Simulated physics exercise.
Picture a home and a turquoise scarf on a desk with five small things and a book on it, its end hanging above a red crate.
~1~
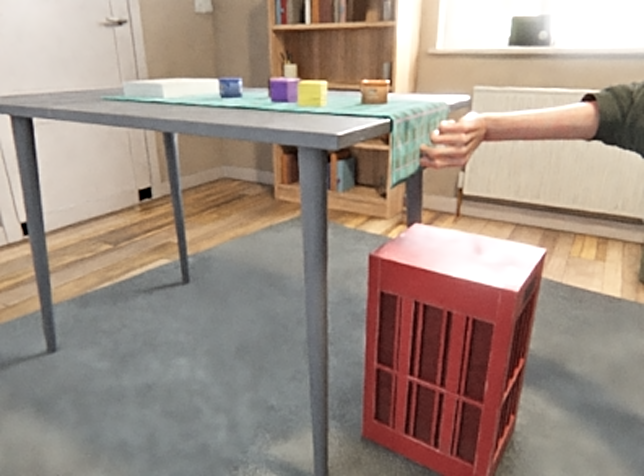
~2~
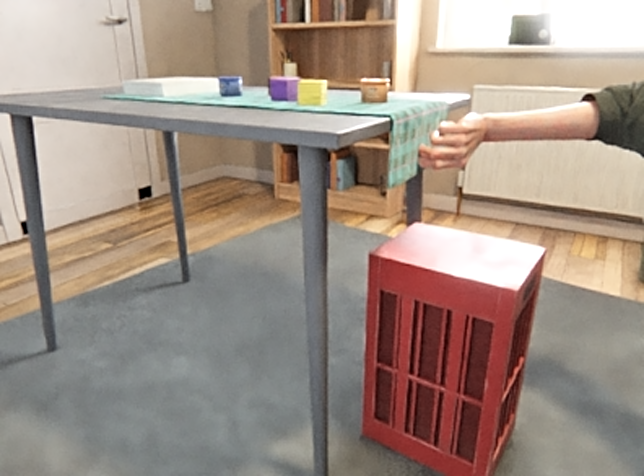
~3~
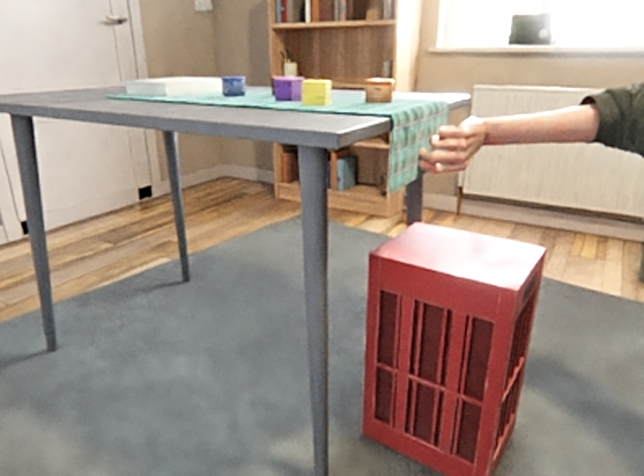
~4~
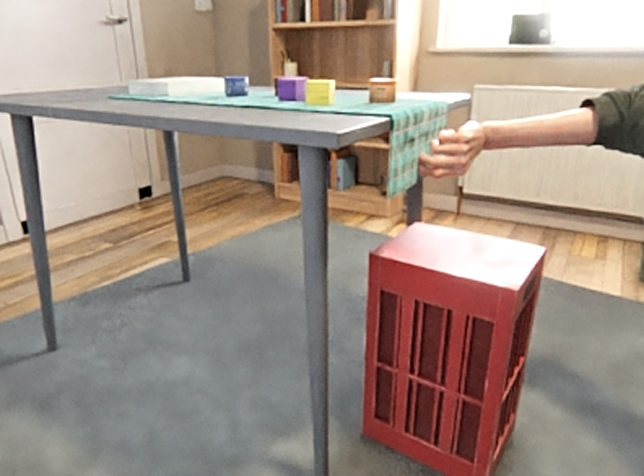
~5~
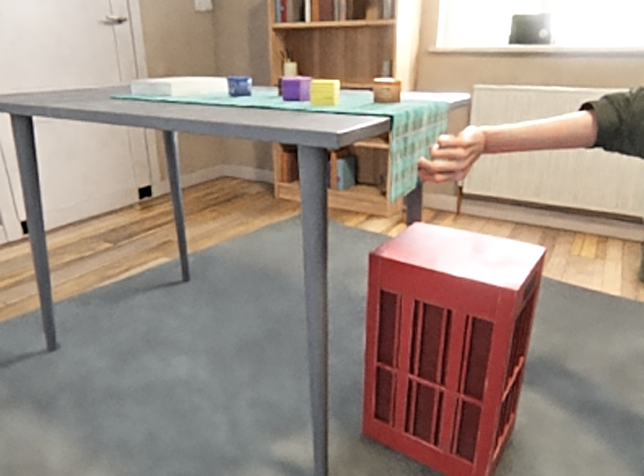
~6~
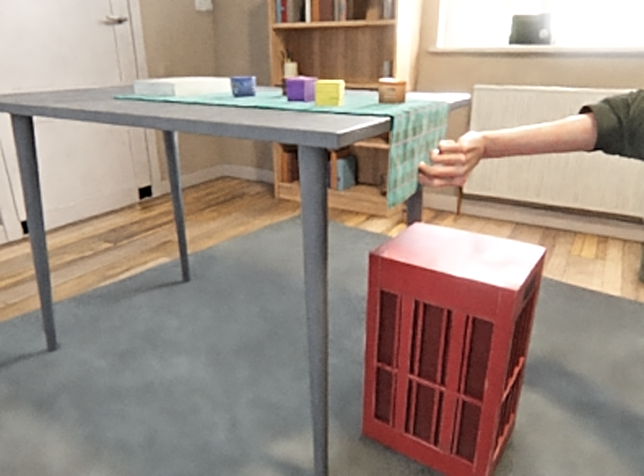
A hand slowly draws the hanging end of a turquoise scarf slightly downward above a red crate, and the small blocks and pots, along with the pale book lying on it, shift slightly right across the grey desk.
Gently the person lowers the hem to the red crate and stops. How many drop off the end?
It drops one thing over the edge.
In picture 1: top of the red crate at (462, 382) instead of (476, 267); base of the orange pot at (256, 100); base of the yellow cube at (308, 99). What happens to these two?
The orange pot goes over, the yellow cube falls.
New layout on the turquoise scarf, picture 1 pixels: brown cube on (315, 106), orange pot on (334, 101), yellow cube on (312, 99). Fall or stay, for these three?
The brown cube ends up on top, the orange pot ends up on top and the yellow cube ends up on top.
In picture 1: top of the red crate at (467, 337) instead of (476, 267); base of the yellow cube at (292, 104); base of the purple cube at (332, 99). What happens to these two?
Yellow cube is gone, purple cube is gone.
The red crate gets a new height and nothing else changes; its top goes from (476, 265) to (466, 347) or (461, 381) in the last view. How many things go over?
If so, 3 and 4.
Early on, hem near (418, 219); all still up.
Midway, hem on the crate; orange pot gone.
Finally, hem on the crate; orange pot gone. The answer is one.
